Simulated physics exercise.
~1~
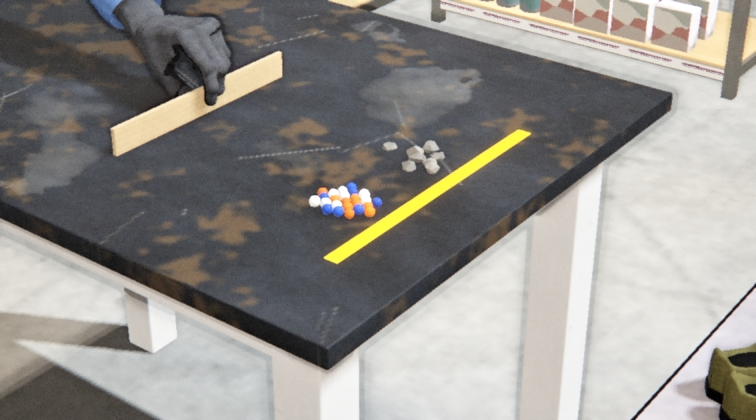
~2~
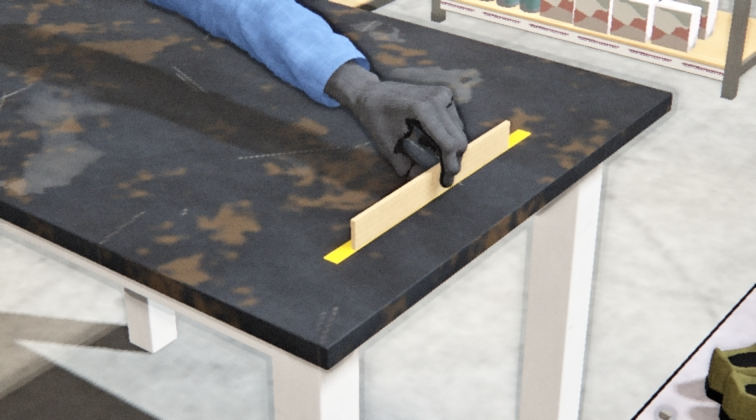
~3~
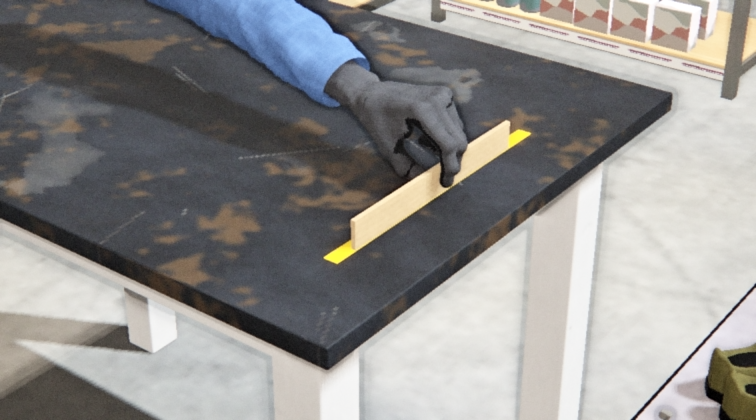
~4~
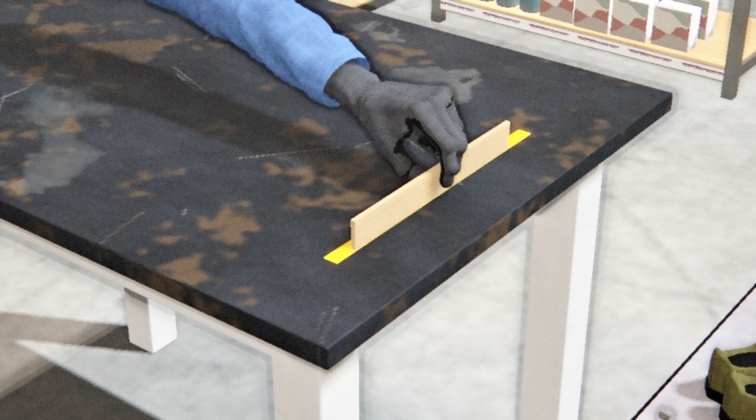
At first, a gloved hand holds a strip of pale card upright on a dark, mottled table, with a cluster of blue, orange and white beads and a small group of grey pebbles lying ahead of it, short of a line of yellow tape. The hand, its blue sleeve now in view, pushes the card to the right until it reaches the tape. The beads and pebbles are no longer on the tabletop, having gone over the edge. The hand then holds still, and the card stays upright at the yellow line beside a cleared stretch of table.
